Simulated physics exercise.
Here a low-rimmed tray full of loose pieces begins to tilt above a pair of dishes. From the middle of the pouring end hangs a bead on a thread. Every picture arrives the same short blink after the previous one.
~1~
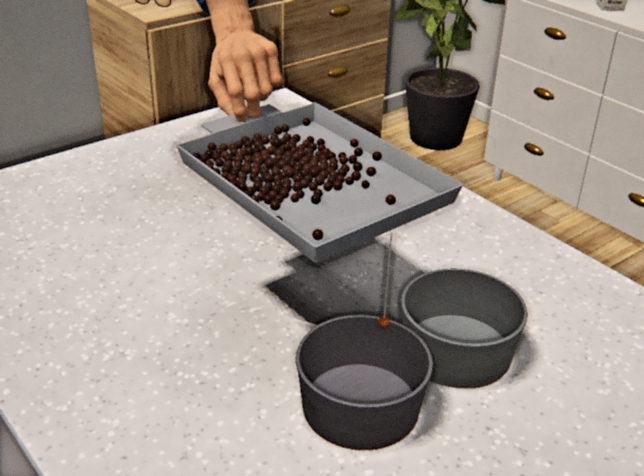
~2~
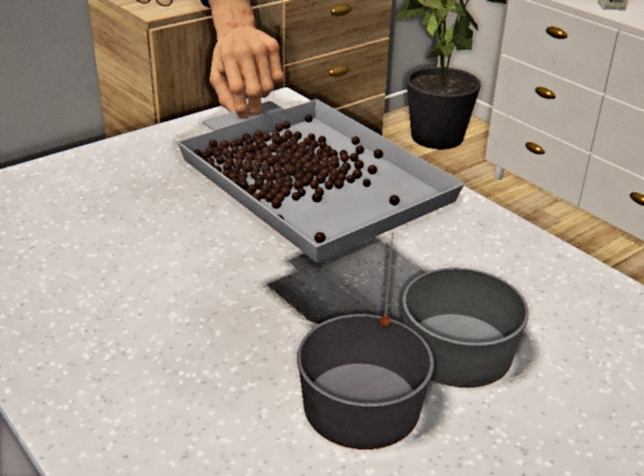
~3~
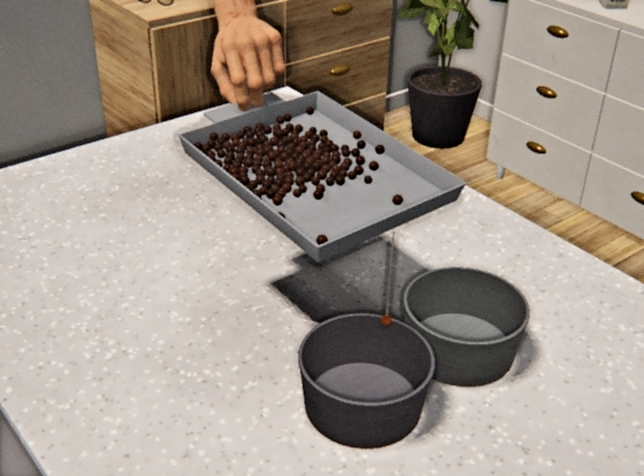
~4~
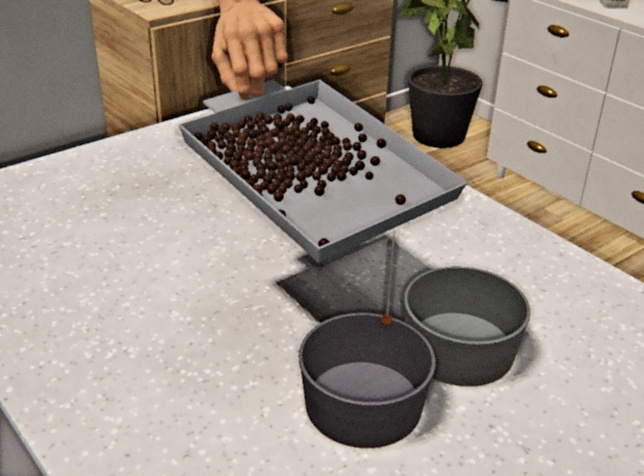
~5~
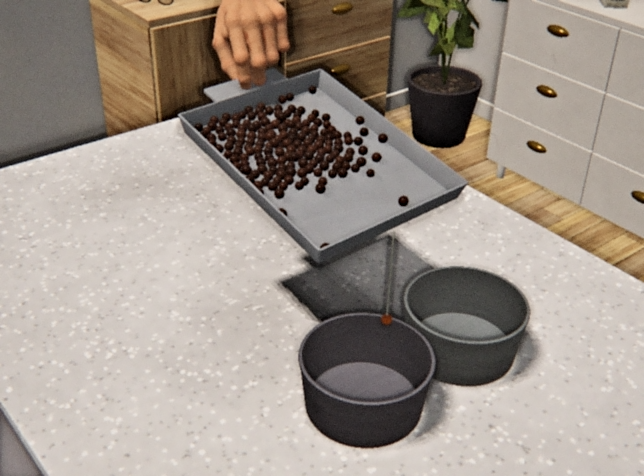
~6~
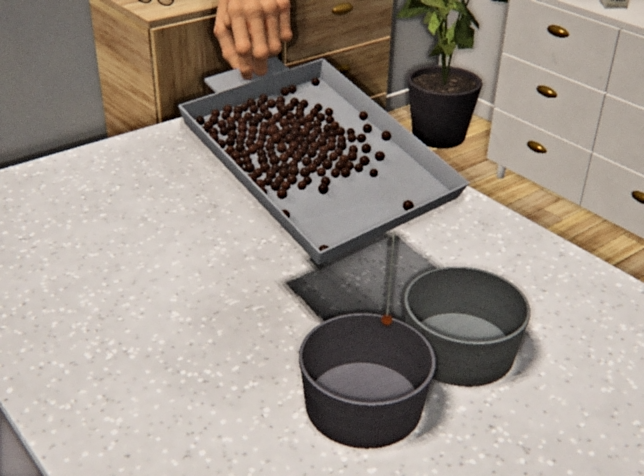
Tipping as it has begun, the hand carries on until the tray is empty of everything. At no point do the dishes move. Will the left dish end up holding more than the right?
Yes.
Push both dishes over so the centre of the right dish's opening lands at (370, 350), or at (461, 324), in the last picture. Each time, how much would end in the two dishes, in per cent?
Close to 60 %, followed by close to 90 %.
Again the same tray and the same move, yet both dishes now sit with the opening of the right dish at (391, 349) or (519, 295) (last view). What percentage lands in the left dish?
That makes 20 per cent, followed by 40 per cent.
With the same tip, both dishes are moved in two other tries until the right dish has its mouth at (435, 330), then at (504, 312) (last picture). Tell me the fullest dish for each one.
The first try: Left. The second: The left one.
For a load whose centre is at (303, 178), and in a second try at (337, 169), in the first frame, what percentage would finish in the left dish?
That would be 80 per cent, and then 70 per cent.
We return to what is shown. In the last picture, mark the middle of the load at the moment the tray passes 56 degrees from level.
Look about (358, 211) in the last picture.
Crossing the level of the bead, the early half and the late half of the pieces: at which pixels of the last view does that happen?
Early half (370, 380), late half (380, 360).
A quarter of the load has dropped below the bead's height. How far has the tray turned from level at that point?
It is at around 90 degrees by then.
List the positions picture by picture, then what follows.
The first picture shows corners of the pouring end near (316, 242) and (456, 184), level; middle of the load near (283, 165), chocolate balls; left dish near (407, 416); right dish near (507, 356); bead on its thread near (384, 322).
The second picture shows corners of the pouring end near (318, 242) and (458, 183), level; middle of the load near (284, 163).
The third picture shows corners of the pouring end near (319, 242) and (459, 182), tipped barely, lowest at the left corner; middle of the load near (285, 157).
The fourth picture shows corners of the pouring end near (320, 244) and (461, 181), tipped a little, lowest at the left corner; middle of the load near (286, 150).
The fifth picture shows corners of the pouring end near (321, 245) and (461, 181), tipped a little, lowest at the left corner; middle of the load near (287, 144).
The sixth picture shows corners of the pouring end near (321, 247) and (463, 182), tipped a little, lowest at the left corner; middle of the load near (290, 140), near half on the move; left dish near (410, 414); right dish near (510, 354).
Shortly afterwards, tray tipped steeply; all but a few on the tray; only a few in the left dish; only a few outside both; only a few in the air.
Next, tray tipped right over; near a quarter on the tray; near a quarter in the left dish; only a few in the right dish; a little outside both; near a quarter in the air.
Some moments later, tray tipped past a quarter turn; near two thirds in the left dish; only a few in the right dish; near a third outside both.
In the end, tray tipped past a quarter turn; near two thirds in the left dish; only a few in the right dish; near a third outside both.
